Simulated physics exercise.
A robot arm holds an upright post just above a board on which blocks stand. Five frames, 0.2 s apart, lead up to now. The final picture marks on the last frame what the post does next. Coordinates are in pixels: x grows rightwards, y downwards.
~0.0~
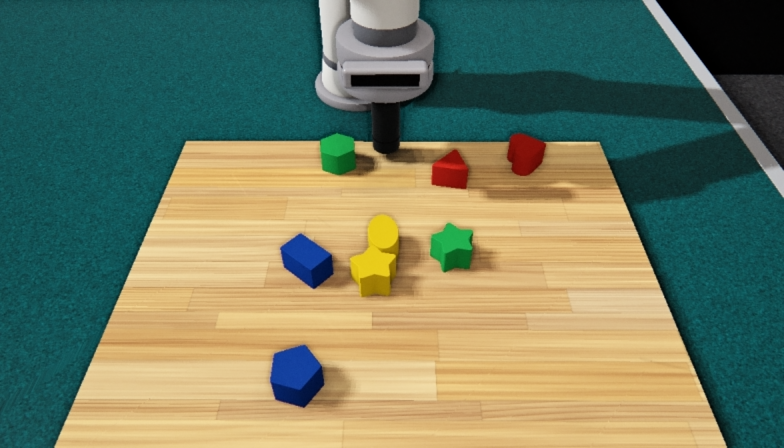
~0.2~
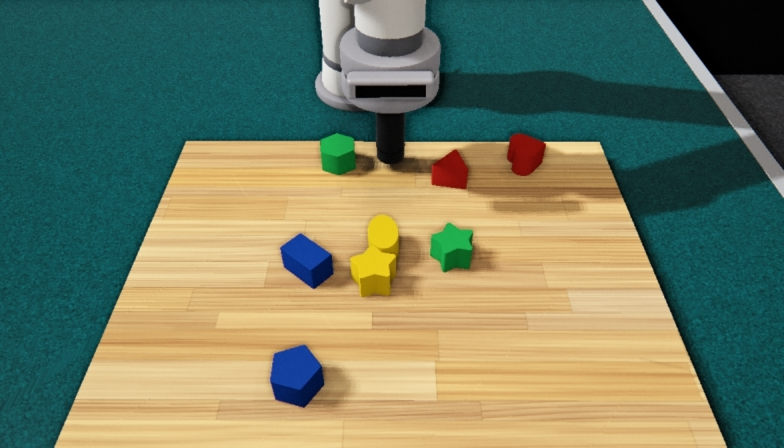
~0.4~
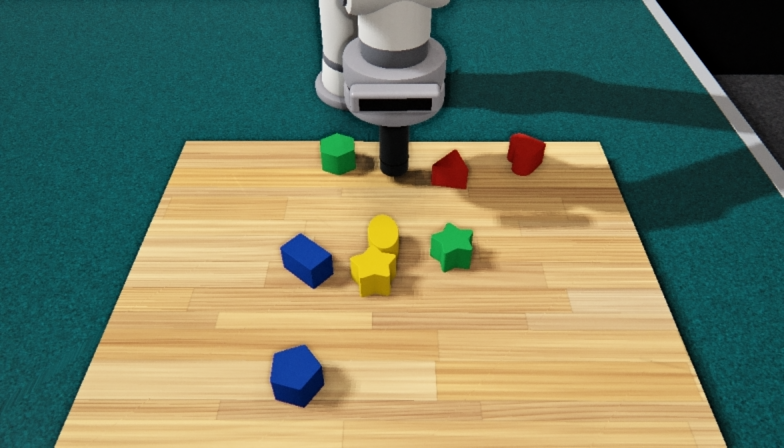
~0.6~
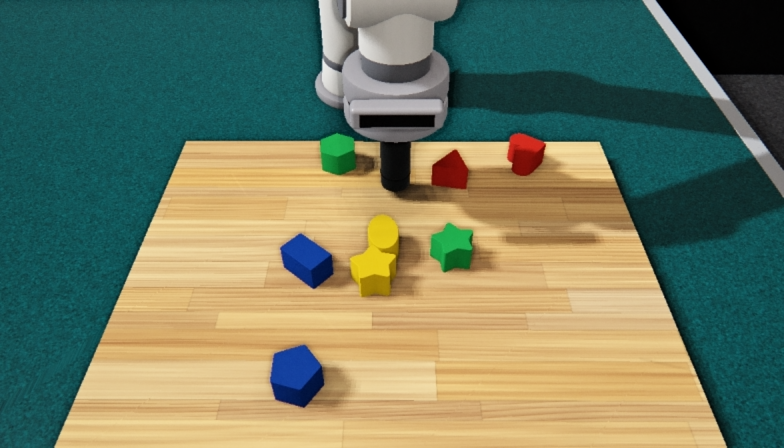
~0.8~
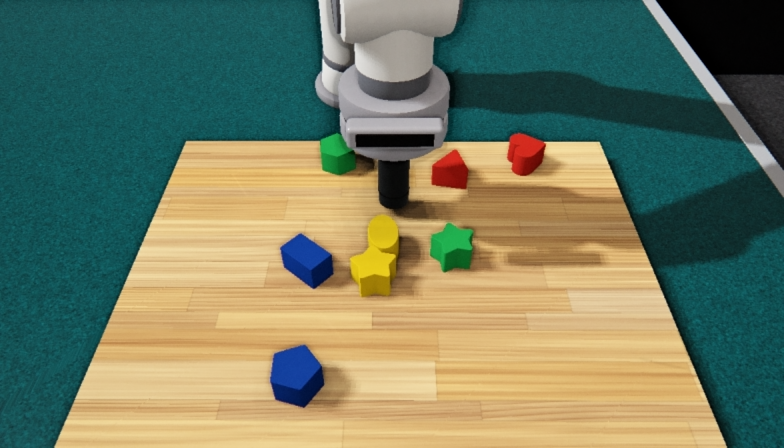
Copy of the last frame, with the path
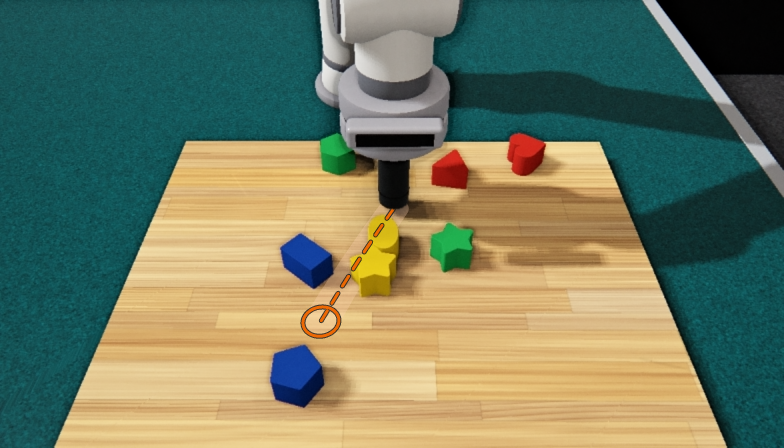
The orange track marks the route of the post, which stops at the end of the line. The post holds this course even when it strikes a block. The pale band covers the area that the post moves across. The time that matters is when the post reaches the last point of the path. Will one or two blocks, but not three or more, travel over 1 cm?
Yes, it checks out.
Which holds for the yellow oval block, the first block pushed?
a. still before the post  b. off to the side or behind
I'll go with b - off to the side or behind.
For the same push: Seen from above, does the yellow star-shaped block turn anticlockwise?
Yes, I think so.
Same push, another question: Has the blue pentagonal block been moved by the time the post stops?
No - that is not the case.
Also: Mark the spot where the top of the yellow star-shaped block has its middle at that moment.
I'd expect the centre of its top face to be at (365, 291).
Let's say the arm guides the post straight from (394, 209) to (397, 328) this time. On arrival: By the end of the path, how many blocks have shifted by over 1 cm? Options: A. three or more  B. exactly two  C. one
B - exactly two.
The drawn path runs in a line from (394, 209) to (321, 321).
What follows on the original path. One third of the way, post at (371, 234); yellow star-shaped block at (370, 271); yellow oval block at (386, 248), turned 40° anticlockwise.
Two thirds of the way, post at (346, 271); yellow star-shaped block at (366, 285); yellow oval block at (388, 259), turned 100° anticlockwise.
At the end, post at (320, 313); blue pentagonal block not moved; blue rectangle at (302, 253), turned 15° clockwise; yellow star-shaped block at (365, 291), turned 35° anticlockwise; yellow oval block at (388, 259), turned 100° anticlockwise.
